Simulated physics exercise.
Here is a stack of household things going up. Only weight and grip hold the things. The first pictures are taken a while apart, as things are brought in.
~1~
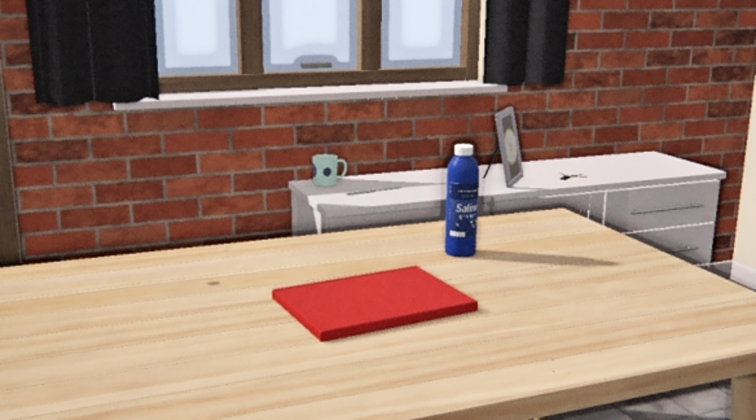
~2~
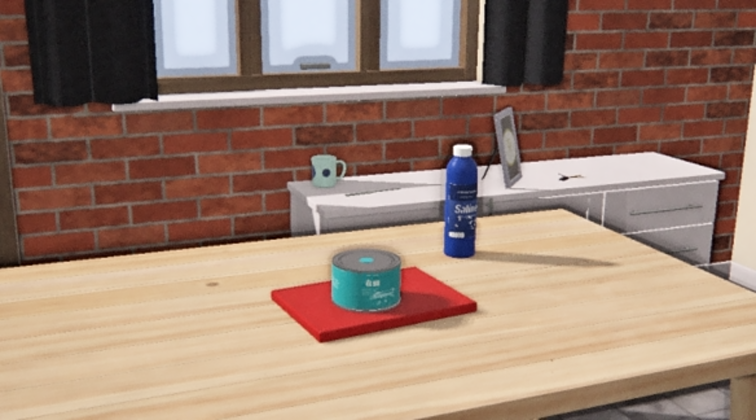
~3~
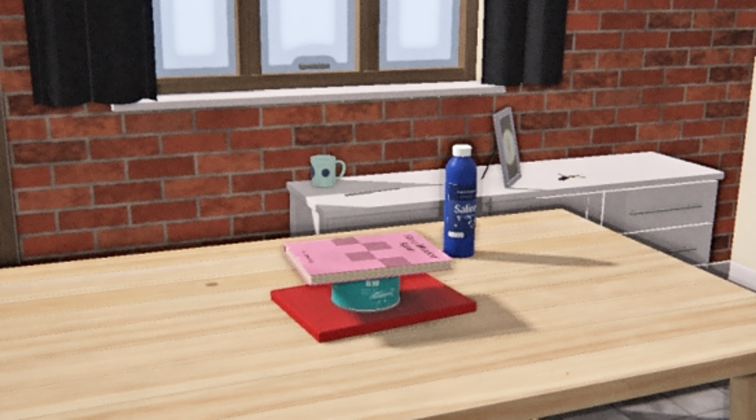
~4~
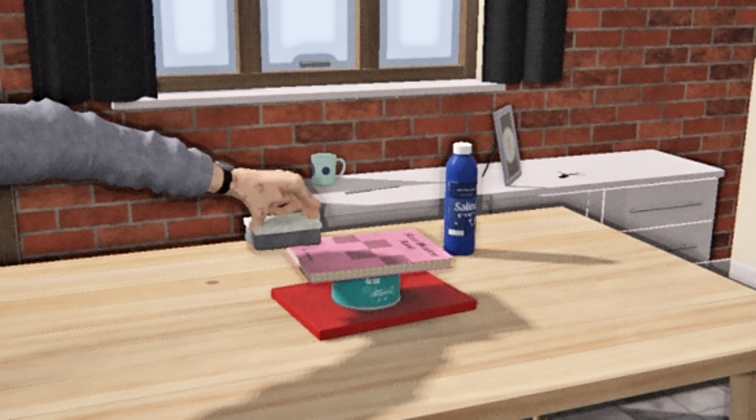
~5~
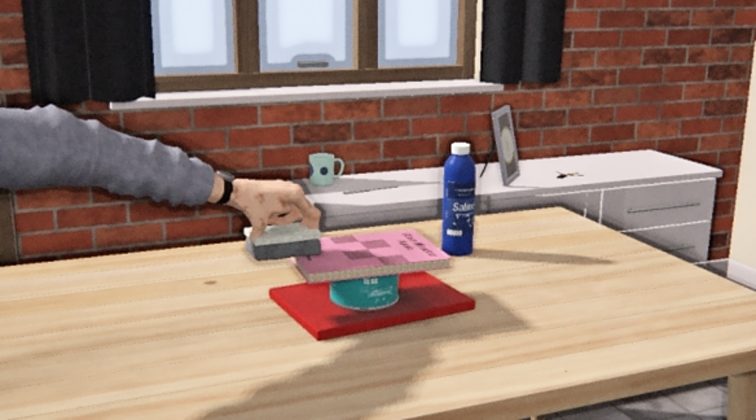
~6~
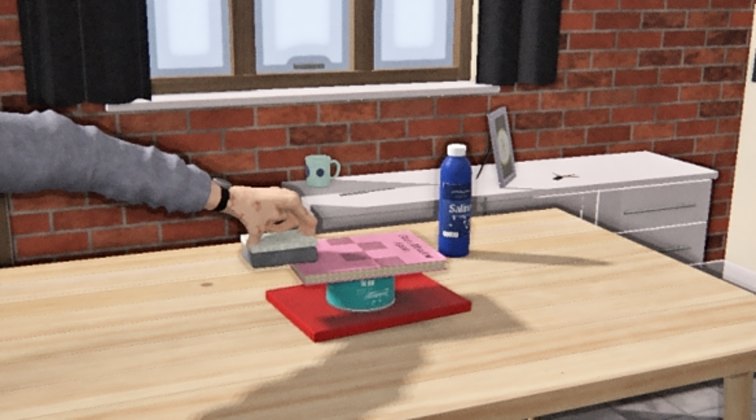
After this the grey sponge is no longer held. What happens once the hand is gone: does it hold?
Here the pile loses its balance.
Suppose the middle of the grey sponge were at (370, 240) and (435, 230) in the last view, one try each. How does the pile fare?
First try: It keeps its balance; second try: It loses its balance.
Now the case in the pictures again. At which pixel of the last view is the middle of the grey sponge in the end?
At about (222, 326).
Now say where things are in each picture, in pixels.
In the first picture, the last thing is not in view yet; blue bottle (462, 200).
In the second picture, the last thing is not in view yet.
In the third picture, the last thing is not in view yet; blue bottle (460, 201).
In the fourth picture, on its way; grey sponge (283, 232); pink book (366, 254).
In the fifth picture, on its way; grey sponge (283, 242); blue bottle (459, 199).
In the sixth picture, set down, still held; grey sponge (280, 249); pink book (361, 256).
Then, 0.30 s on from there, grey sponge now fallen.
Then, 0.50 s on from there, things are still on the move.
Then, 0.90 s on from there, as before.
In the end, fallen, grey sponge; the other 4 unmoved. At the end, from the last picture's camera, grey sponge near (222, 326). The pile comes apart.
